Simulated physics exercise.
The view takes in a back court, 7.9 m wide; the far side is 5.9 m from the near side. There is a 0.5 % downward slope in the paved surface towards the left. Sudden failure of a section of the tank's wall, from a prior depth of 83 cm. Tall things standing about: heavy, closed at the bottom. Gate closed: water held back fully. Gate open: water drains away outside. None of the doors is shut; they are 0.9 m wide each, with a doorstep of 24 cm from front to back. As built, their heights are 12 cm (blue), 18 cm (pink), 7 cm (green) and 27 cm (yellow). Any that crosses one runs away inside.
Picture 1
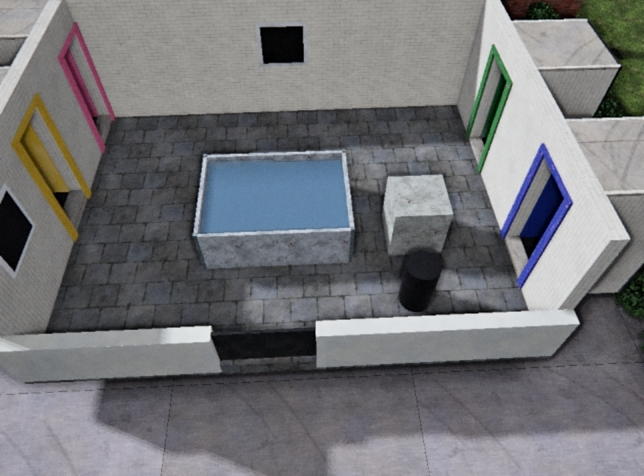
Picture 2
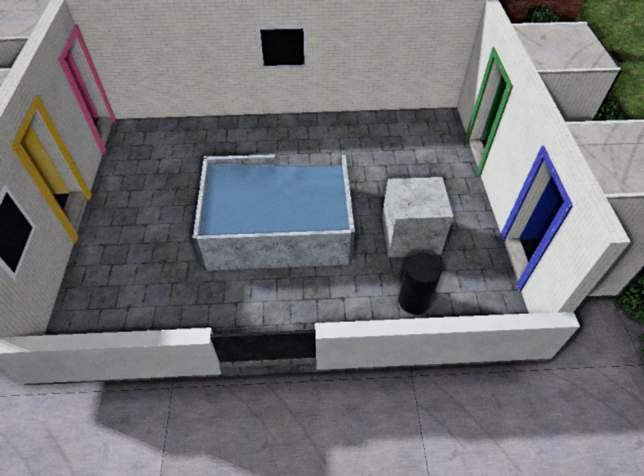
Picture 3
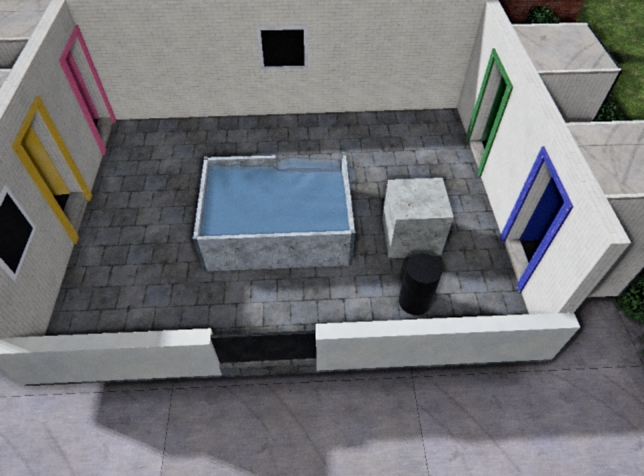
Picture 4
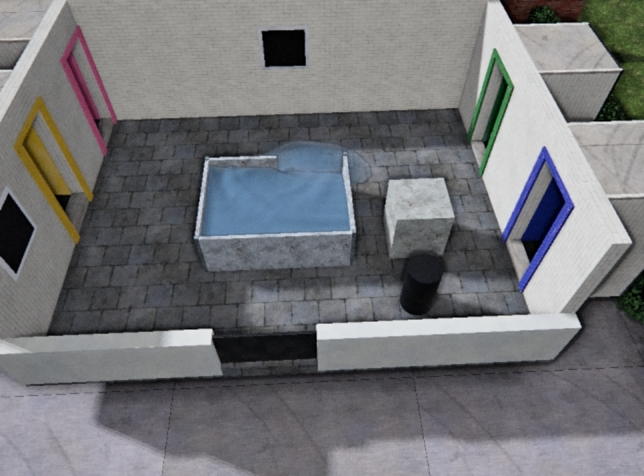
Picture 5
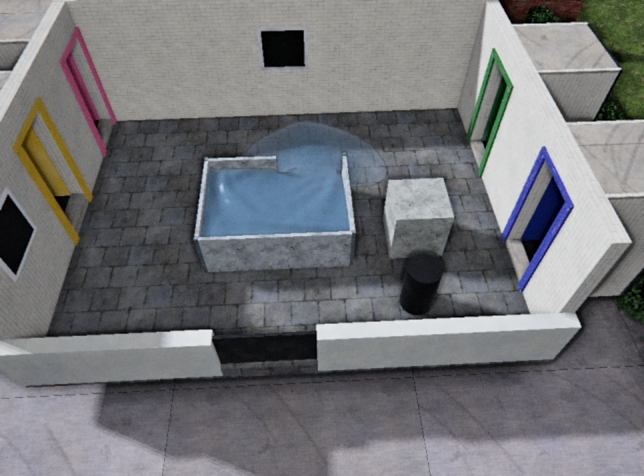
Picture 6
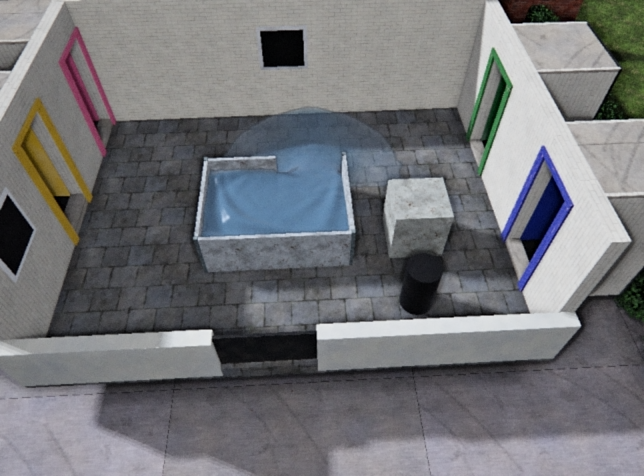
Water pouring through a gap in the far wall of a pale stone tank, fanning out across the dark courtyard paving behind it.
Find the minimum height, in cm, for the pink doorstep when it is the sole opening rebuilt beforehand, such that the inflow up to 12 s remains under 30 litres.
The minimum height is about 19 cm.
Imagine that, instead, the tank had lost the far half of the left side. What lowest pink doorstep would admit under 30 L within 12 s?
Then something near 27 cm.
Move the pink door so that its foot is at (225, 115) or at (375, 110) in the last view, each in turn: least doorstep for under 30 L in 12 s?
Roughly 10.5 cm, then roughly 25 cm.
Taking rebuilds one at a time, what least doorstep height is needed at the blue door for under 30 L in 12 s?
Blue: Roughly 8.5 cm.
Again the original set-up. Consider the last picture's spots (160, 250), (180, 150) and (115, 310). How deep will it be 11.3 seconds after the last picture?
Depth: About 10, 5, 11 cm.
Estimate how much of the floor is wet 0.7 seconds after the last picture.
Wet: Close to 20 %.
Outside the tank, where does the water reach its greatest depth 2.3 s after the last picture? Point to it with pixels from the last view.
Around (452, 111).
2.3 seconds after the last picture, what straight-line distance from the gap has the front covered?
Front distance: Approx. 5.0 m.
Then, 0.7 s after the last picture water covers 20 % of the floor, deepest (48 cm) near (312, 117); it has not reached the pink door.
Then, 2.3 s after the last picture water covers 45 % of the floor, deepest (38 cm) near (452, 111); 25 cm at the pink door, 9 litres in over its 18 cm doorstep.
Then, 11.3 s after the last picture water covers 95 % of the floor, deepest (16 cm) near (396, 345); 8 cm at the pink door, 45 litres in over its 18 cm doorstep.
At the pink door as built, the water peaked near 27 cm, 2.5 s after the last picture.
Run again over the same 12 s with other heights there, 57 litres in over 17 cm, 9 litres over 22.5 cm. The limit of 30 litres is kept from about 19 cm up.
